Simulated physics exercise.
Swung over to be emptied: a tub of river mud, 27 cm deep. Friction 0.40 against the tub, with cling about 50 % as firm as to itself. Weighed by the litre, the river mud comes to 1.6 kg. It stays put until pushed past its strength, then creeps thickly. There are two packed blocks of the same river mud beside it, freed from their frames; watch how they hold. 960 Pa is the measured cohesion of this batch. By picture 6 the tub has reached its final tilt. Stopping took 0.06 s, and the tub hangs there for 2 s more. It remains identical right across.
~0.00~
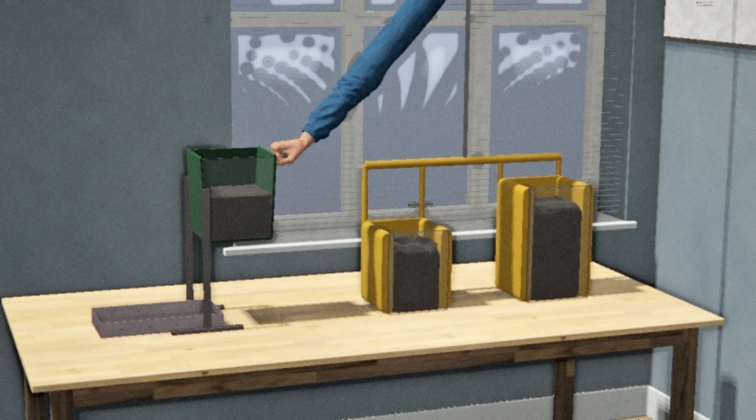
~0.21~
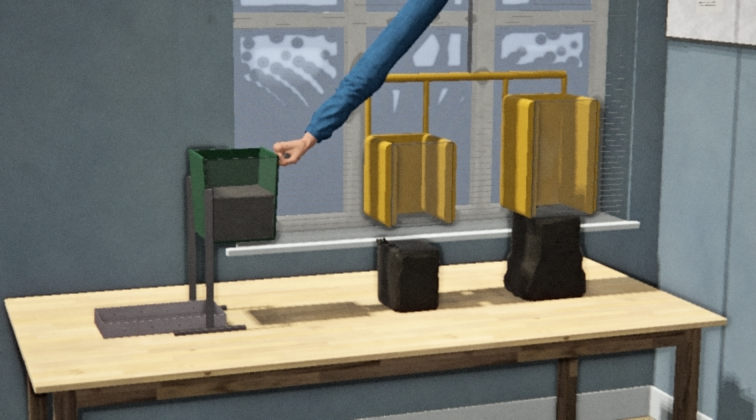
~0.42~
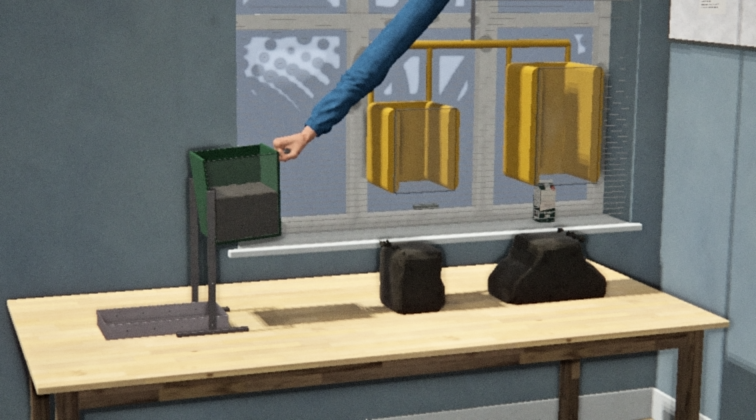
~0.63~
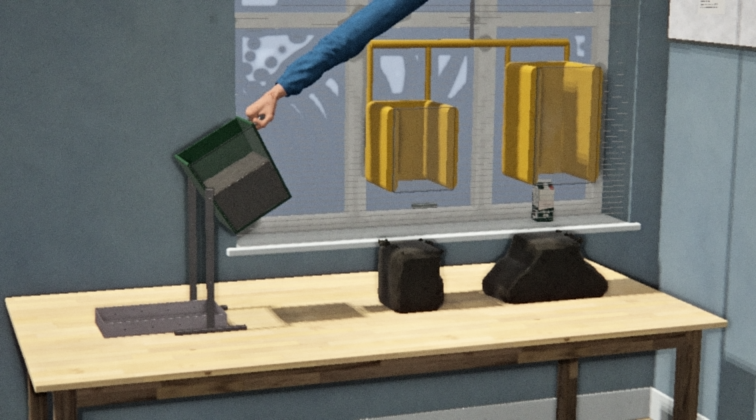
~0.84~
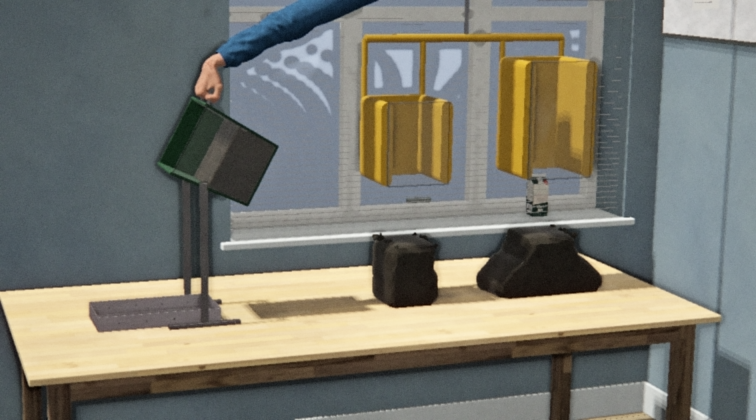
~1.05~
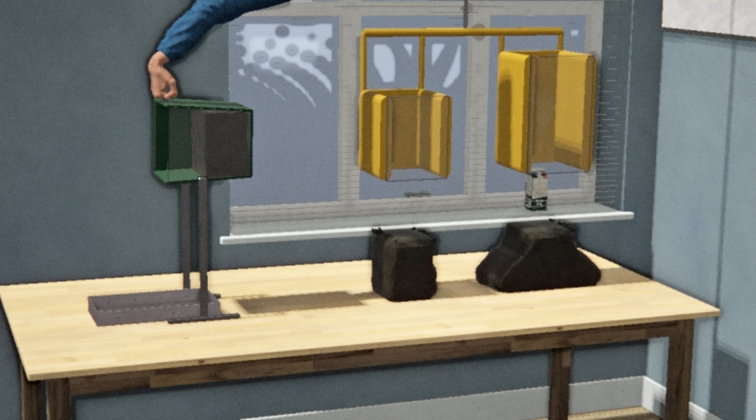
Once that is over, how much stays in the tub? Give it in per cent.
Some 100 percent stays.
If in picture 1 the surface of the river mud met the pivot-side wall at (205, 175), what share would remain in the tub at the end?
It would be close to 100 percent.
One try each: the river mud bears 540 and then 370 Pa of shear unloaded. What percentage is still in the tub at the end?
The two runs give near 80 % and near 65 % respectively.
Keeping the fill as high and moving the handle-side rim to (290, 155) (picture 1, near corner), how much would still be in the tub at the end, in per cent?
Close to 95 per cent would still be in the tub.
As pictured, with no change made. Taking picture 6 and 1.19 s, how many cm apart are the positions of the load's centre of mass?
Looks like around 2 cm to me.
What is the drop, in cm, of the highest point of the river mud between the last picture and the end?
Roughly 3 cm.
By 1.19 s, the tub is at 89 degrees and holds 100 %.
By 1.36 s, the tub is at 89 degrees and holds 100 %.
By 1.53 s, the tub is at 89 degrees and holds 100 %.
By 1.70 s, the tub is at 89 degrees and holds 100 %.
By 3.05 s, at the end, the tub is at 89 degrees and holds 100 %.
